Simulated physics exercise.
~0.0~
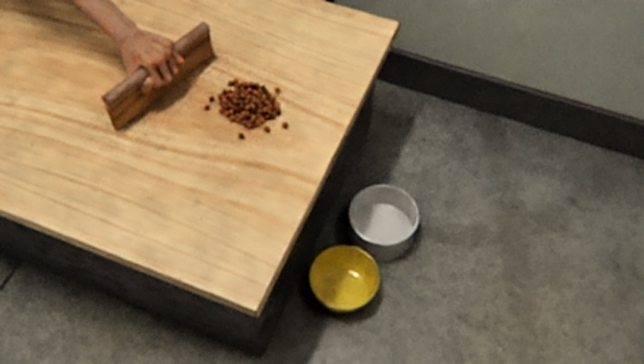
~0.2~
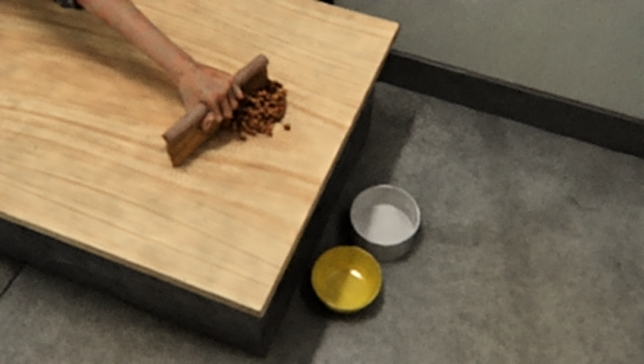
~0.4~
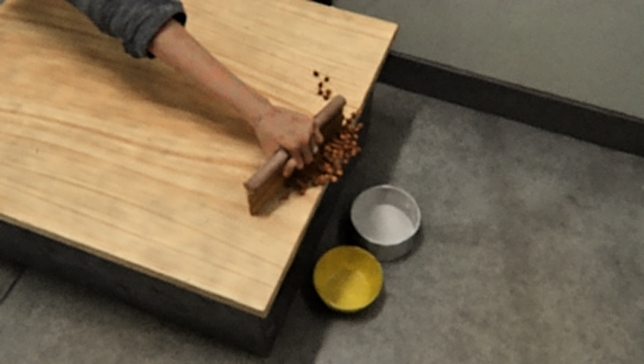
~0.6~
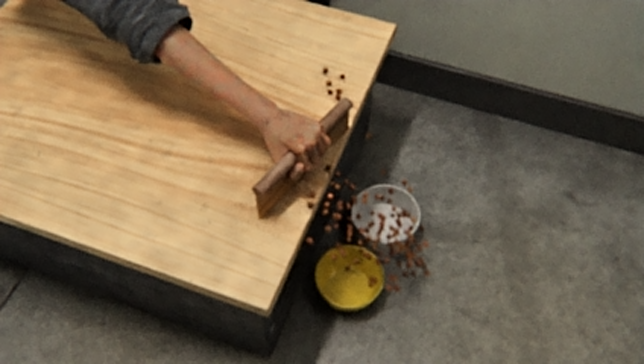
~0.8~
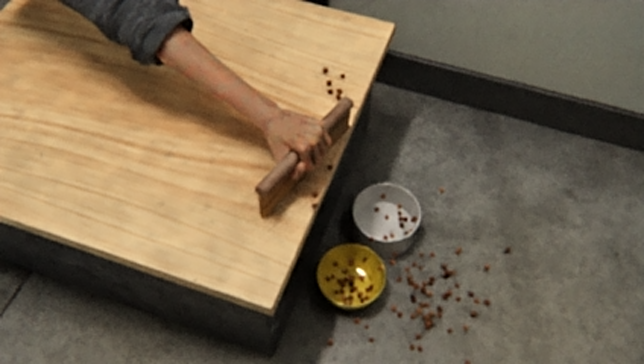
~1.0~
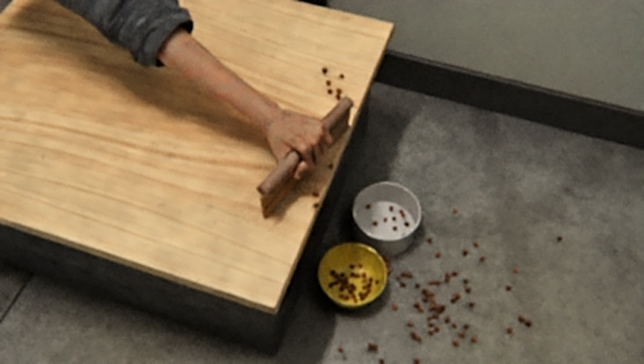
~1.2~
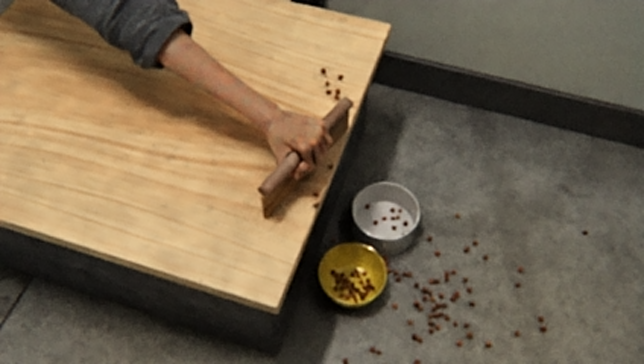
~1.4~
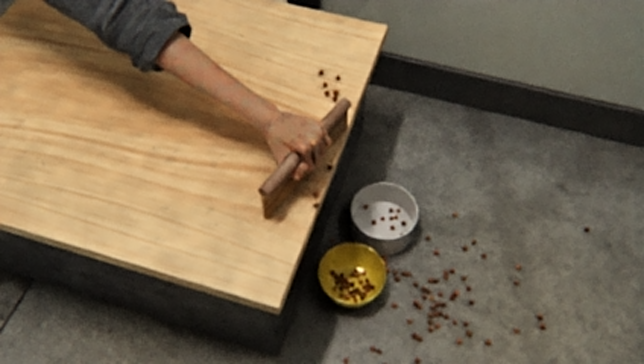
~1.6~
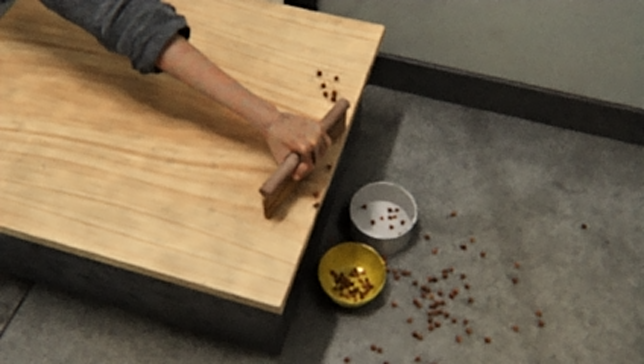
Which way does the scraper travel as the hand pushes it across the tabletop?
The scraper moves to the right, sliding toward the edge of the tabletop near the bowl and pot.
